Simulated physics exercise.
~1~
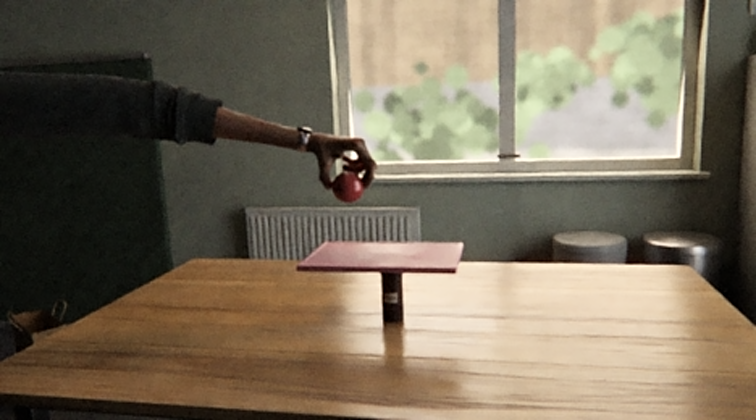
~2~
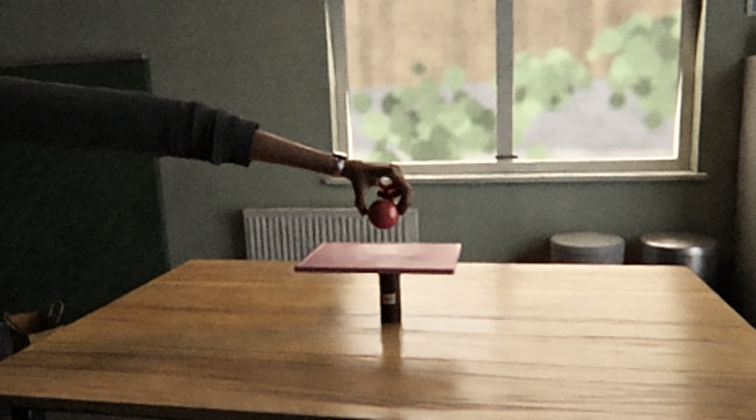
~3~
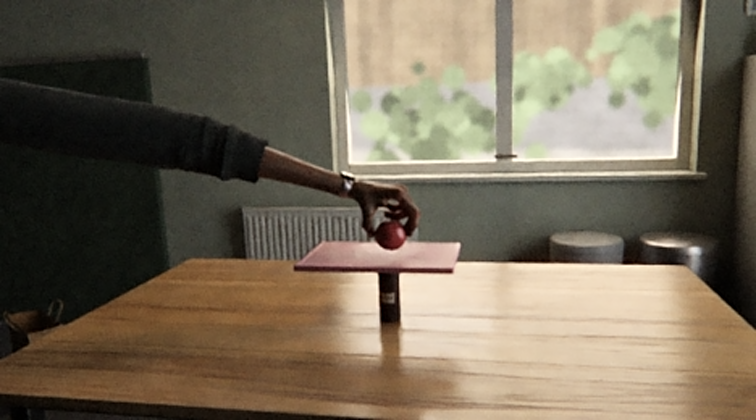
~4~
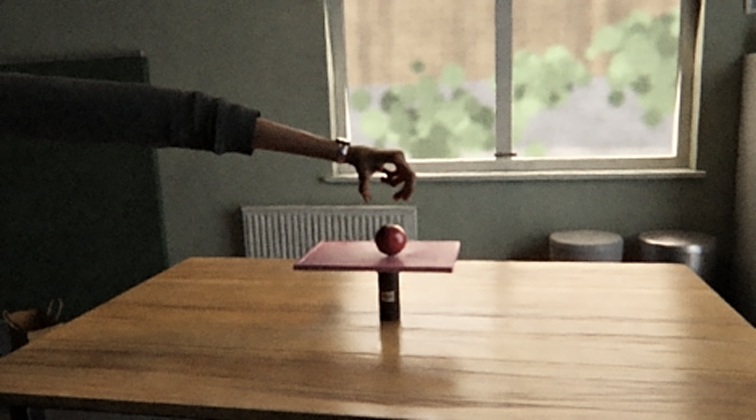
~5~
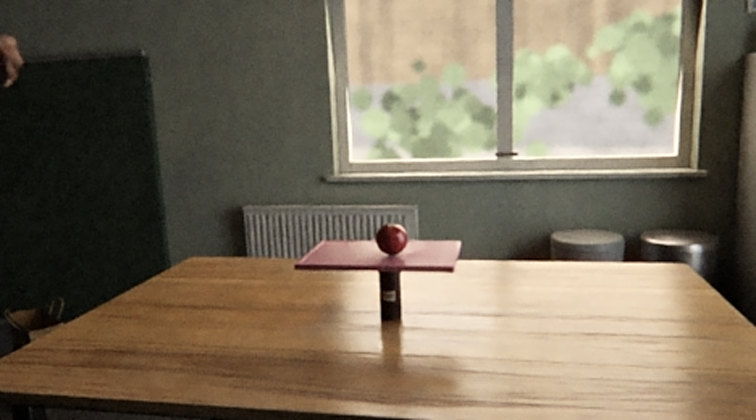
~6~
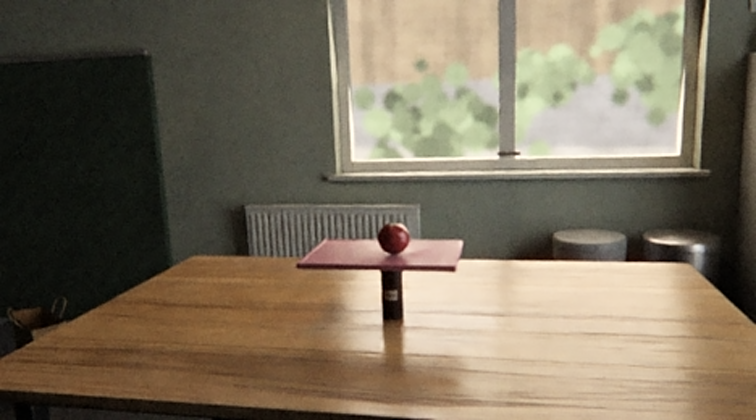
In a dim room with a window and a radiator behind a wooden table, a pink lid lies flat across the top of a small black shaker. An arm in a dark sleeve reaches in from the left, holding a red tomato above the lid. The hand carries the tomato to the right and lowers it until it rests near the middle of the lid. The fingers then open, and the hand lifts away and withdraws to the left. The tomato stays where it was placed, and the lid and shaker remain standing beneath it.
